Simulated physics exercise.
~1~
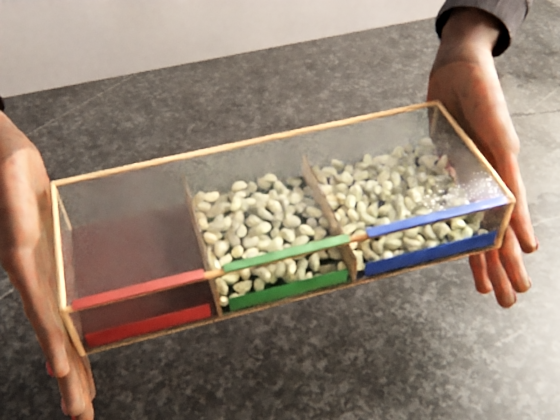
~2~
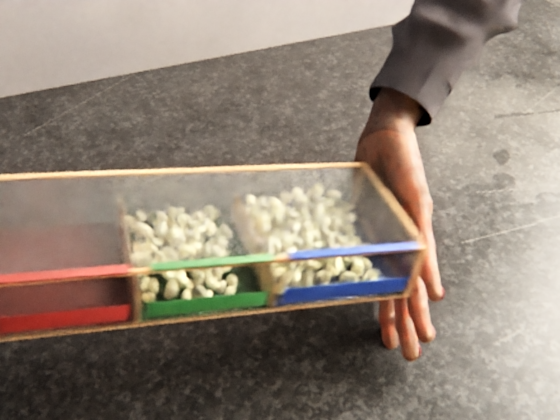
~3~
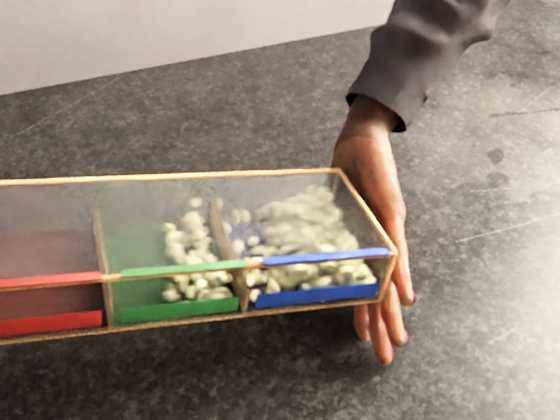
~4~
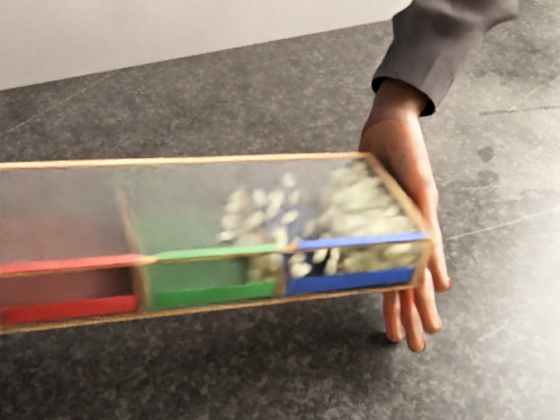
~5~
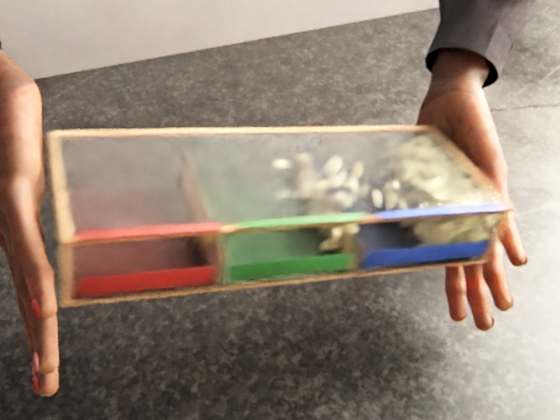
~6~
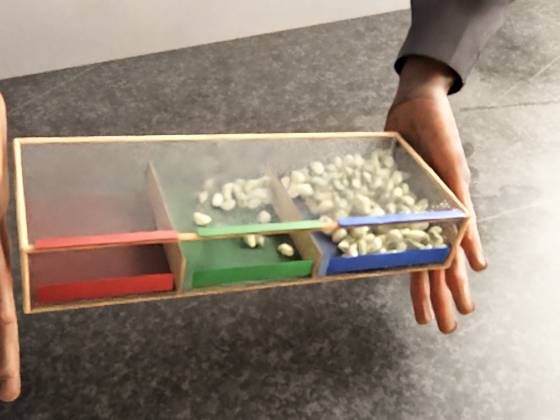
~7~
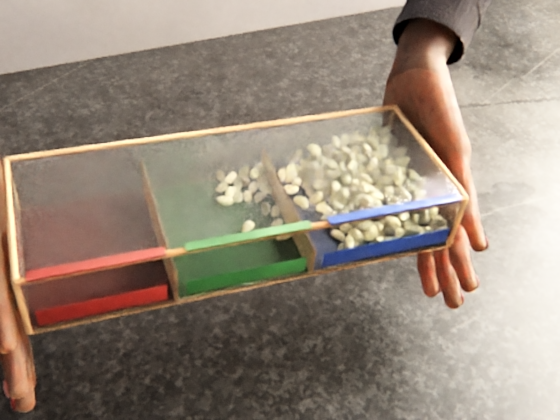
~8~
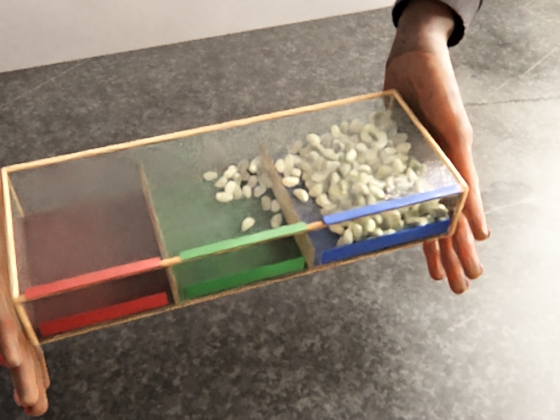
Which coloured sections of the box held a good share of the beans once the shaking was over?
Only the blue section on the right held a good share of the beans. The green section had just a few left, and the red section was empty.
